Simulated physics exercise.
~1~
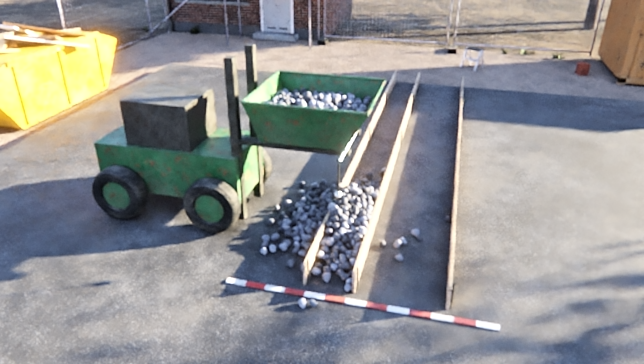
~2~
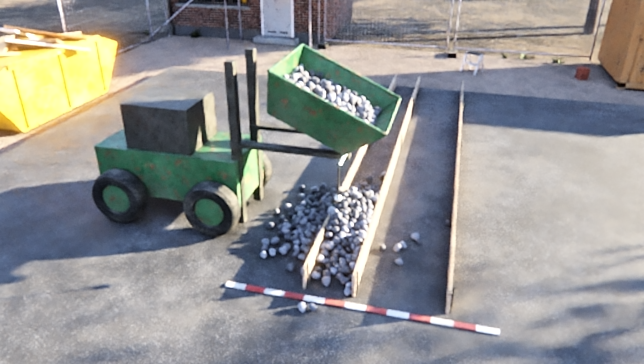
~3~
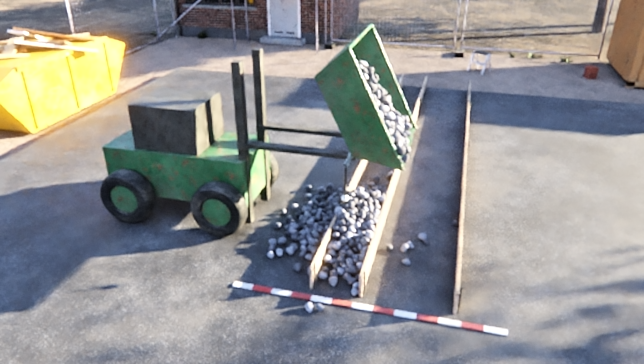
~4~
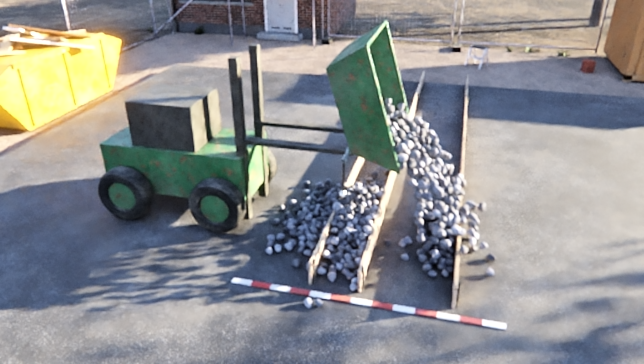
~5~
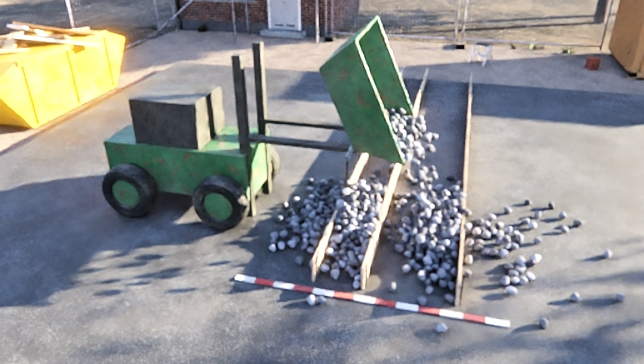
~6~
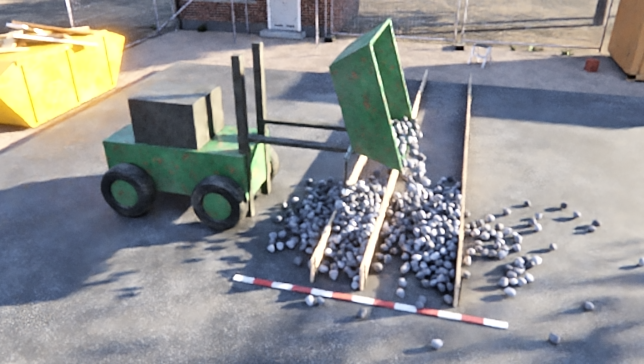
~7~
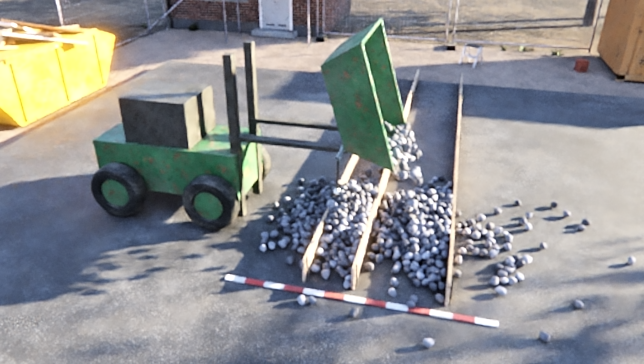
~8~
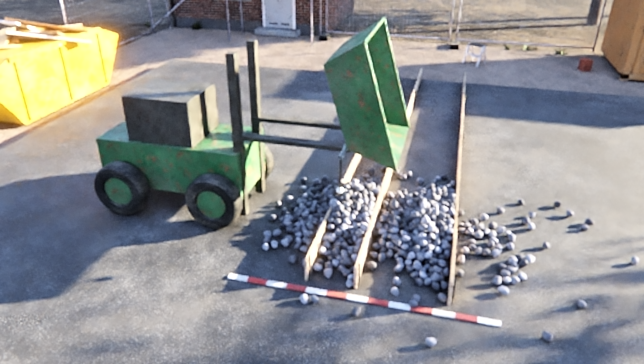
A green forklift with a dark cab stands at left in a paved yard, seen from above by a slightly swaying camera, its raised skip full of grey cobbles. A yellow container sits behind it, and earlier cobbles lie around the nearer of three long boards, behind a red and white pole. The skip tips steeply to the right, and stones pour mainly between the farther boards, some scattering past the last one. It jerks back and forward, shaking more out, until it hangs steeply tilted and empty above the heaped bays.
